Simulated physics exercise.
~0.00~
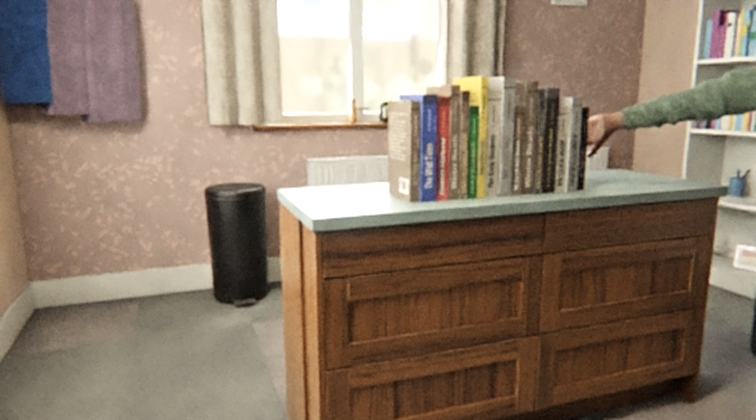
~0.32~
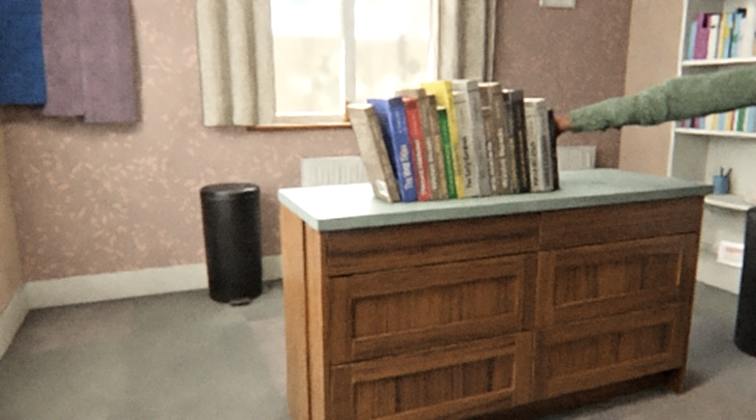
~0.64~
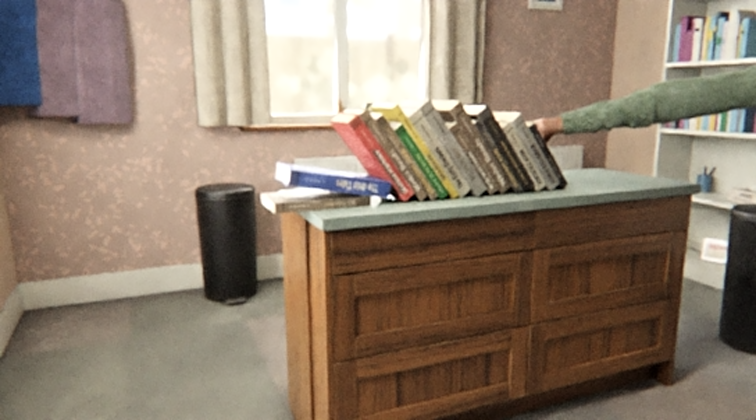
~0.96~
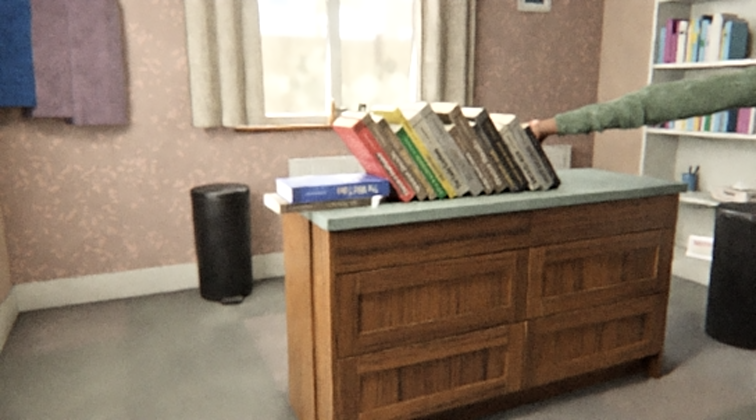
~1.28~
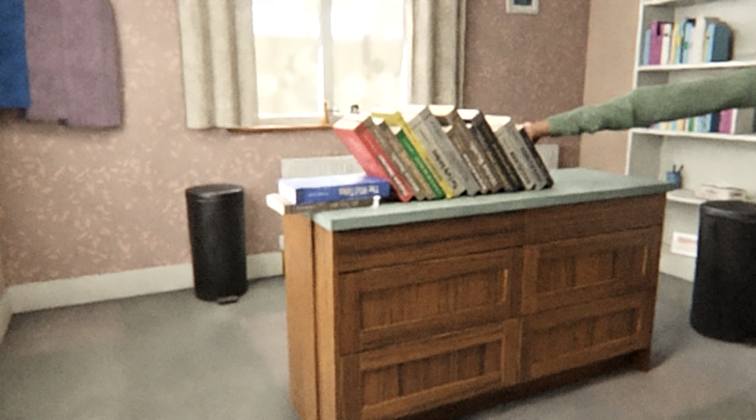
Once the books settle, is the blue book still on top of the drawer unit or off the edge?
The blue book is still on top of the drawer unit. It lies on its side near the left edge, on top of the fallen end book.
A hand in a green sleeve pushes a row of upright books leftward along the top of a wooden drawer unit, and they lean over together. The blue book and the end one topple flat at the left edge, while the rest stay leaning against one another.
